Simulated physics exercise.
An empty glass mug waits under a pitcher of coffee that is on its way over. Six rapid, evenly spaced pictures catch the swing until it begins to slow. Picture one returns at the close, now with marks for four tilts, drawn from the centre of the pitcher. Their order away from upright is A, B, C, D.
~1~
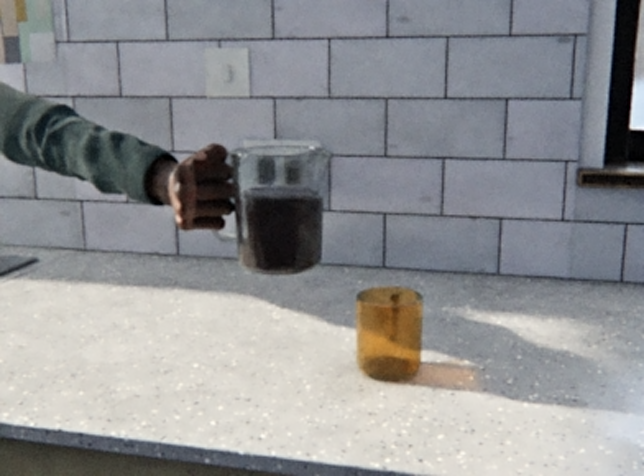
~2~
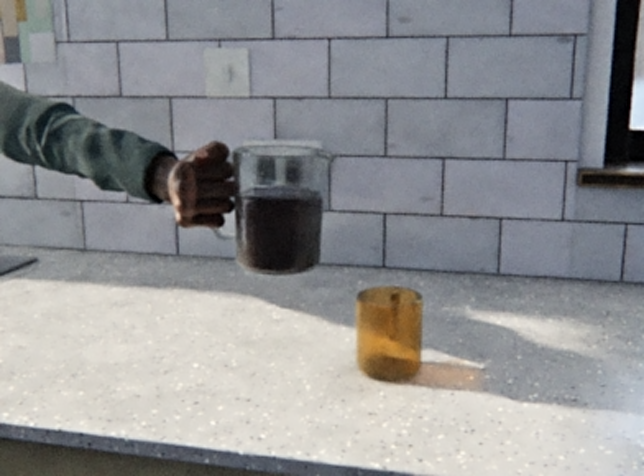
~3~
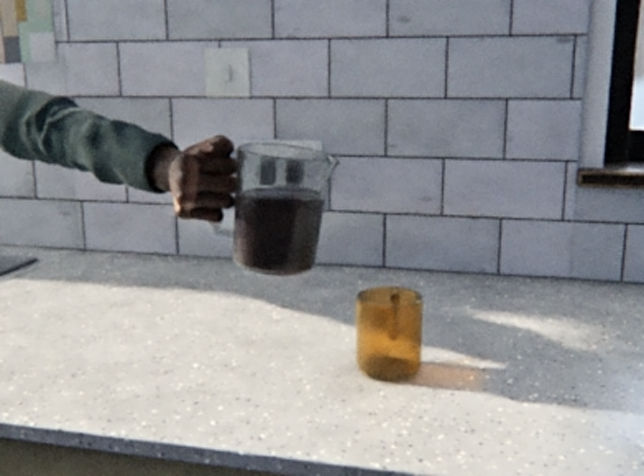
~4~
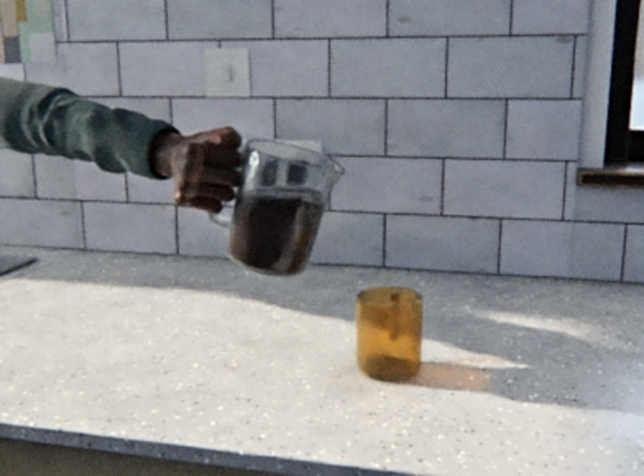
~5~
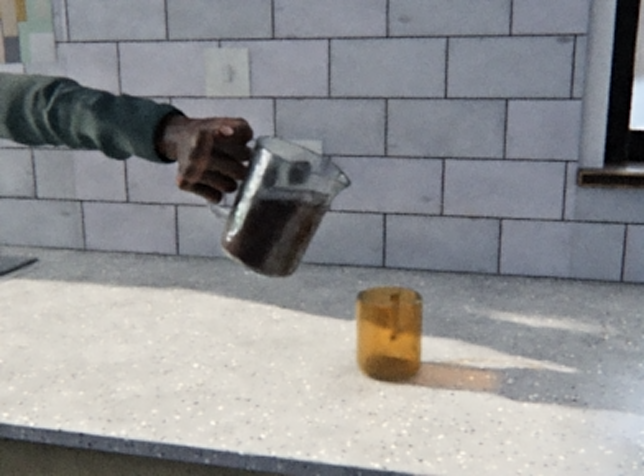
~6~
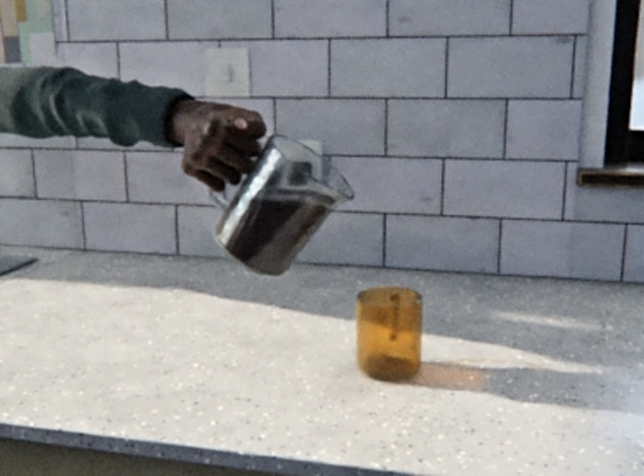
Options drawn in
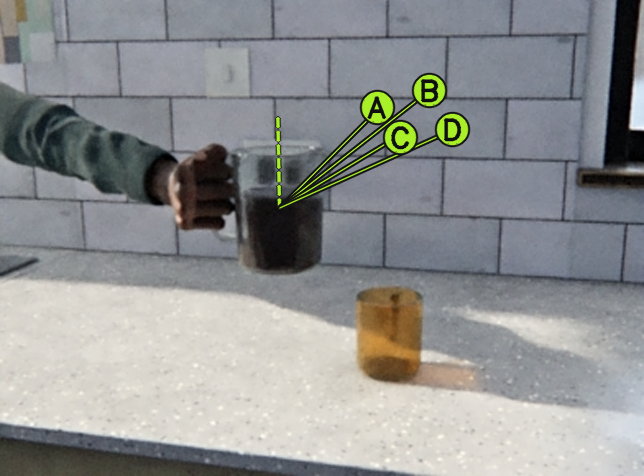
A glass pitcher of dark coffee, gripped by a hand in a green sleeve, hung nearly still, then tilted steadily to the right above an empty amber glass mug on the speckled counter.
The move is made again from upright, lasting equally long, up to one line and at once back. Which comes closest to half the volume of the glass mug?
I would pick tilt D.
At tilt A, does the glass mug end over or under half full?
Under half.
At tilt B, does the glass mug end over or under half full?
Under.
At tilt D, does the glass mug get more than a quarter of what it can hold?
Yes.
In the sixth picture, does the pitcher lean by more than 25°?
Yes.
On the marked copy, A at (366, 121); B at (415, 101); C at (384, 144); D at (436, 137).
If A is chosen, the glass mug ends with about 5 % of what it can hold.
If B is chosen, the glass mug ends with about 14 % of what it can hold.
If C is chosen, the glass mug ends with about 29 % of what it can hold.
If D is chosen, the glass mug ends with about 50 % of what it can hold.
